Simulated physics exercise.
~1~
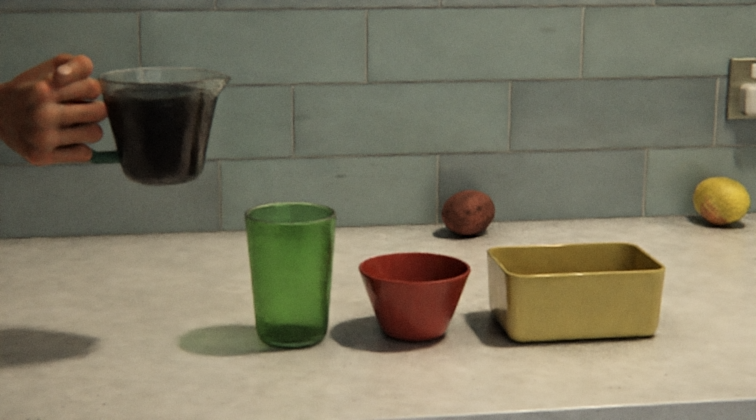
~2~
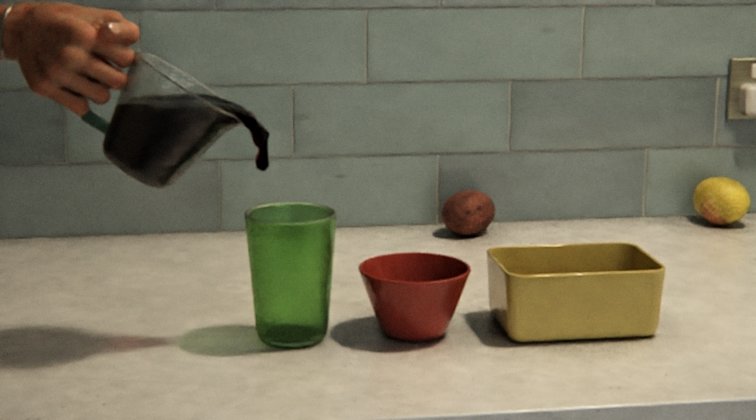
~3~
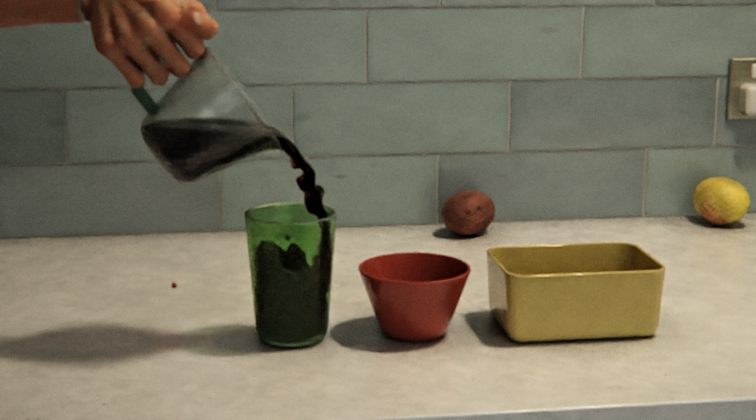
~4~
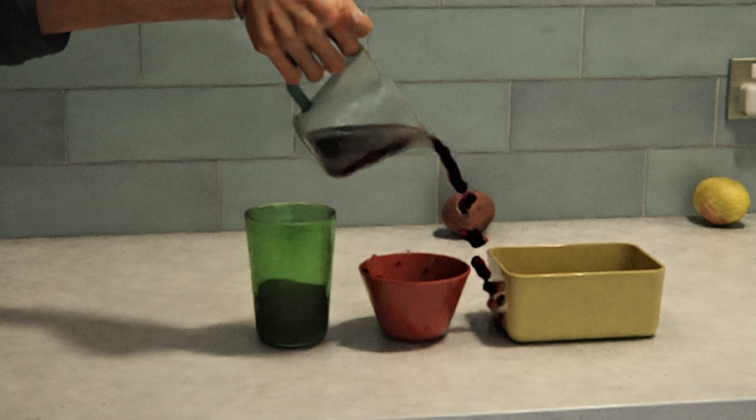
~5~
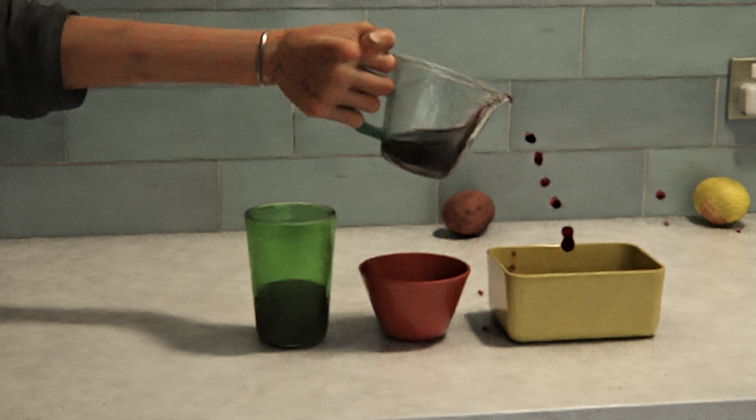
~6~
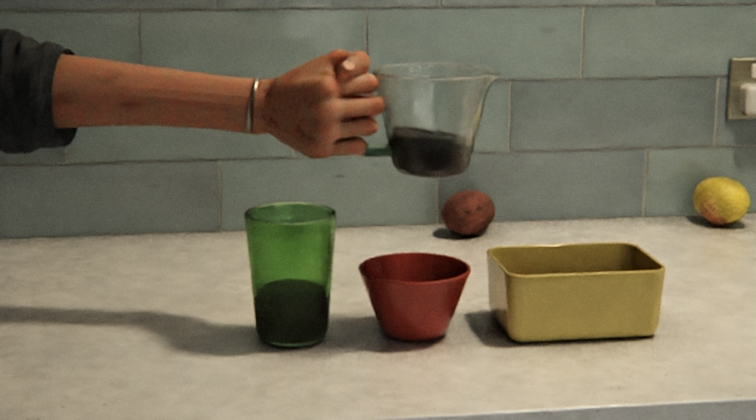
A hand tipped a clear jug of dark liquid over a green tumbler, partly filling it, then swept right past a red bowl to a yellow box, scattering dark drops, before straightening the jug with some liquid still inside.
